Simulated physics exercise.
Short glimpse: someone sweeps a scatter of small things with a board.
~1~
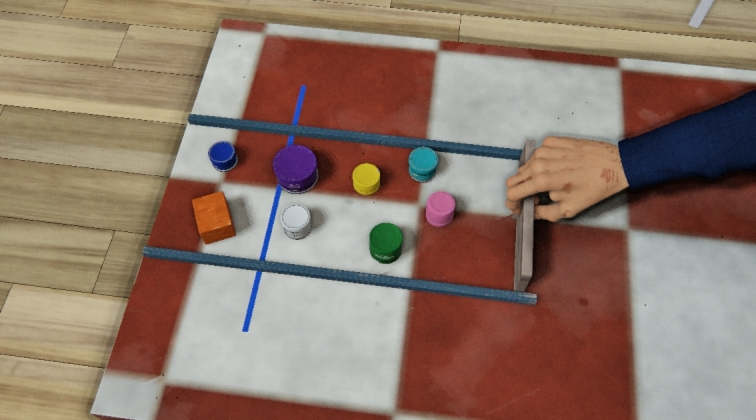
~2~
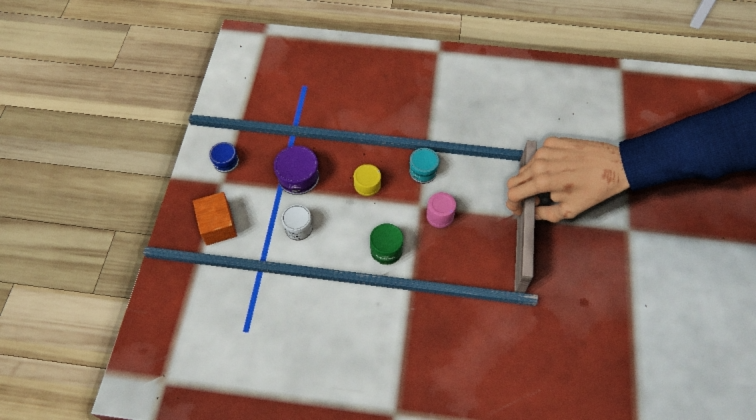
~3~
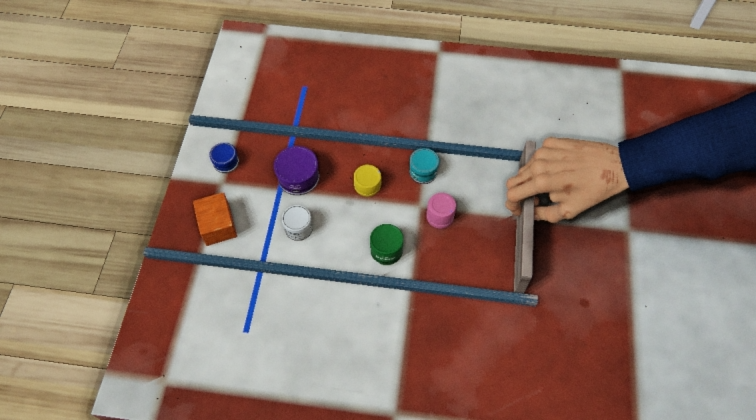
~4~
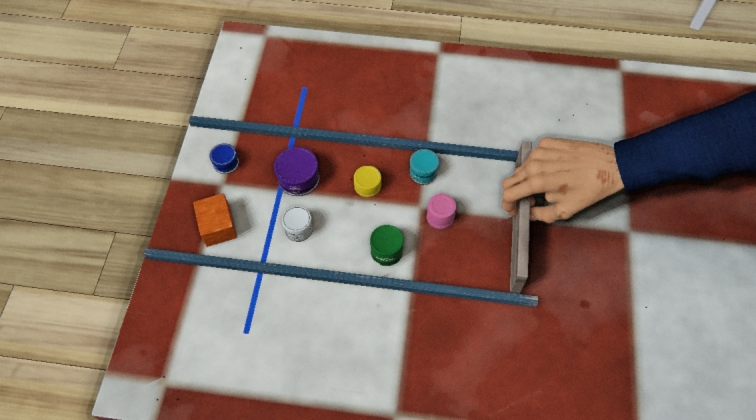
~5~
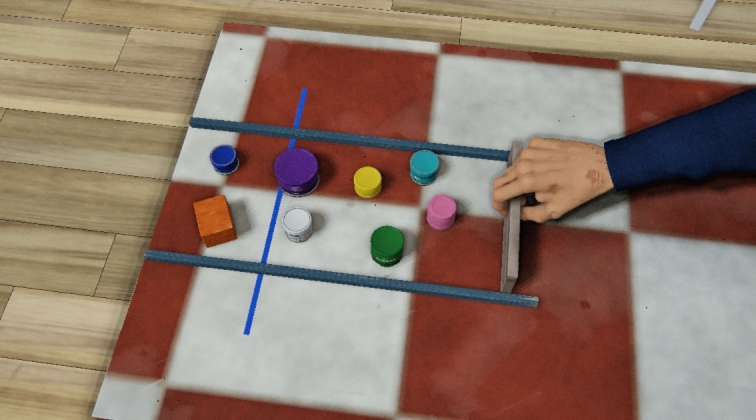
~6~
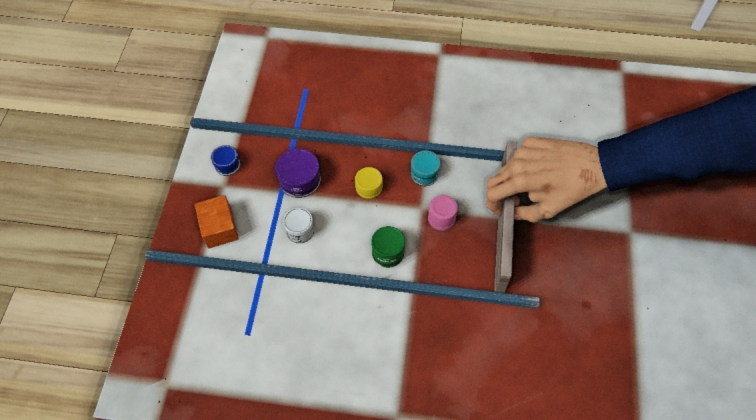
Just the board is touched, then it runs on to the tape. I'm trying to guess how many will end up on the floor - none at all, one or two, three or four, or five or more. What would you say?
I'd say none at all.
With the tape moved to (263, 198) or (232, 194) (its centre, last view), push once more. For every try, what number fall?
First 0, second 1.
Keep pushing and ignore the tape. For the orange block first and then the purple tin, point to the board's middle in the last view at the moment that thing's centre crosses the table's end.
The middle is at (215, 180) when it's the orange block, and at (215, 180) when it's the purple tin.
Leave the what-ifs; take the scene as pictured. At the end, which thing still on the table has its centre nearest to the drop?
The blue pot is foremost.
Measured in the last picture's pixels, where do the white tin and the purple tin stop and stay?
Roughly (241, 209); the other one roughly (238, 165).
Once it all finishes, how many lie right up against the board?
Contact count: 4.
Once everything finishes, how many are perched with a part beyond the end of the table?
The overhang total is 0.
A little later, none off yet; blue pot at rest near (226, 160); orange block at rest near (217, 222); purple tin at rest near (299, 173).
Next, none off yet; blue pot at rest near (226, 160); orange block at rest near (217, 222); purple tin shifted a little near (276, 170).
When it is over, the number that fall off is zero.
